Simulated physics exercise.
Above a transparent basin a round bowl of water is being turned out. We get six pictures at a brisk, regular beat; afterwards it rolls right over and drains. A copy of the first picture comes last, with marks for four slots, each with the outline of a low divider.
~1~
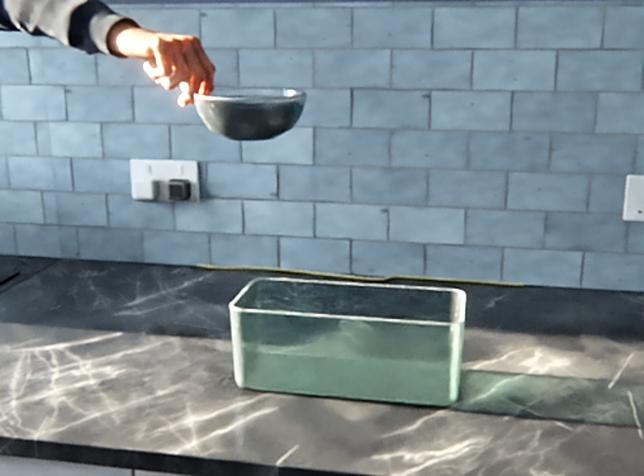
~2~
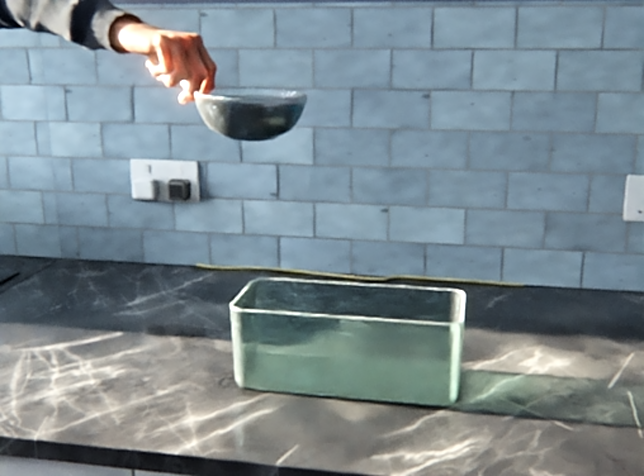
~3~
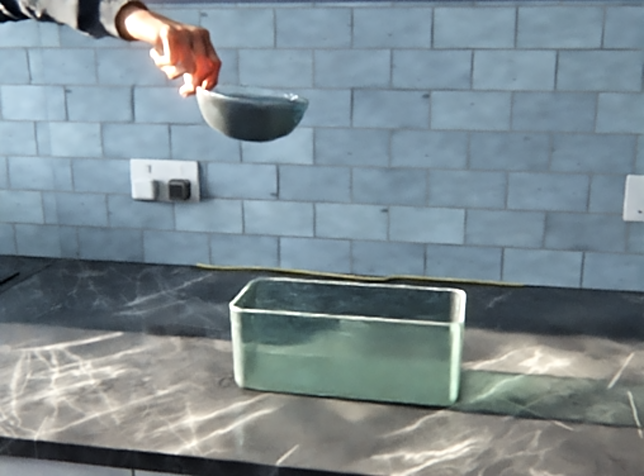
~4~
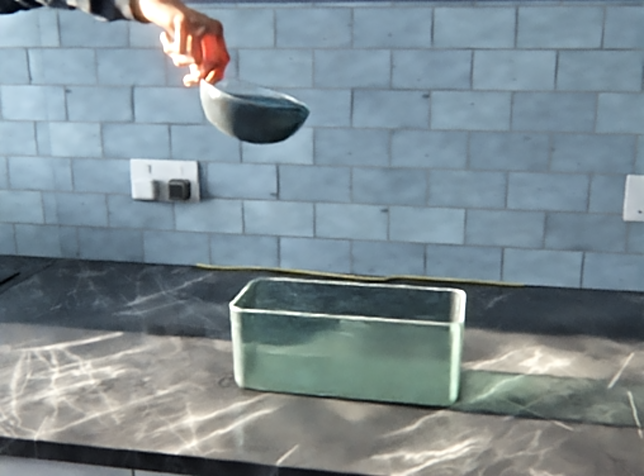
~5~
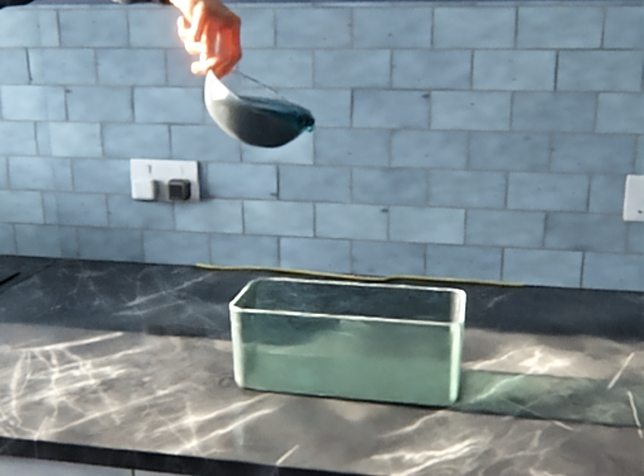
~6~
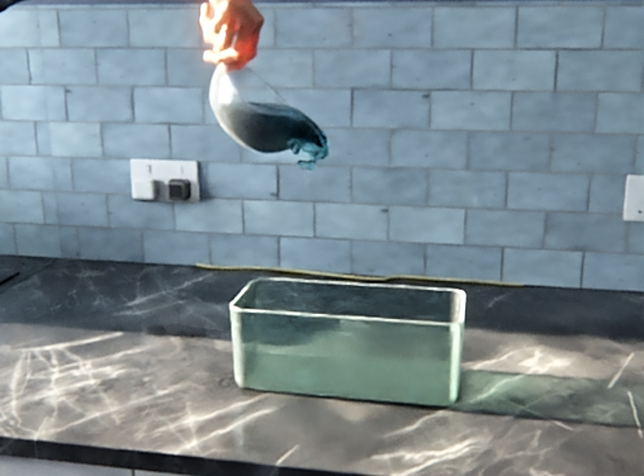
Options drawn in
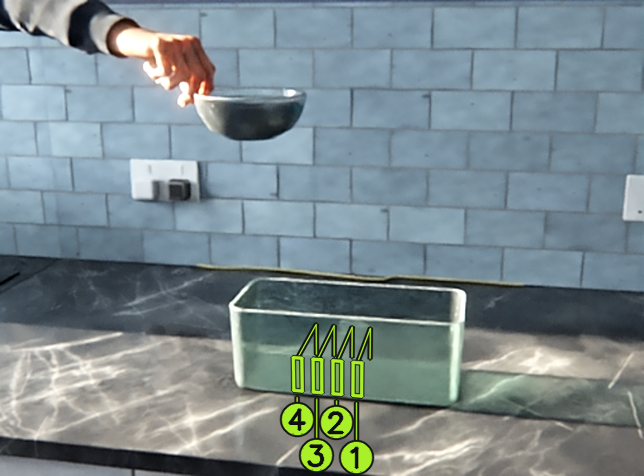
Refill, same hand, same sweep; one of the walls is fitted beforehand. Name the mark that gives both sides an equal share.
Use slot 1.
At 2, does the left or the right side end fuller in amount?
The right side.
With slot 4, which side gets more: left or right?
The right one.
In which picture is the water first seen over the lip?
In picture 4.
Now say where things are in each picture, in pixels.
Upright, lip at (303, 94); basin from (237, 384) to (458, 403); nothing has left yet, in the first frame.
Tipped about 2°, lip at (303, 96); nothing has left yet, in the second frame.
Tipped about 8°, lip at (305, 102); nothing has left yet, in the third frame.
Tipped about 18°, lip at (307, 112); water is over the lip, down to (307, 112), in the fourth frame.
Tipped about 31°, lip at (306, 124); water is over the lip, down to (310, 129), in the fifth frame.
Tipped about 45°, lip at (302, 138); water is over the lip, down to (312, 167), in the sixth frame.
In lime, 1 at (356, 402); 2 at (336, 400); 3 at (316, 398); 4 at (297, 397).
With 1, about 55 % ends left of the wall and 41 % right of it; 4 % is lost outside.
With 2, about 27 % ends left of the wall and 70 % right of it; 3 % is lost outside.
With 3, about 18 % ends left of the wall and 79 % right of it; 3 % is lost outside.
With 4, about 11 % ends left of the wall and 87 % right of it.
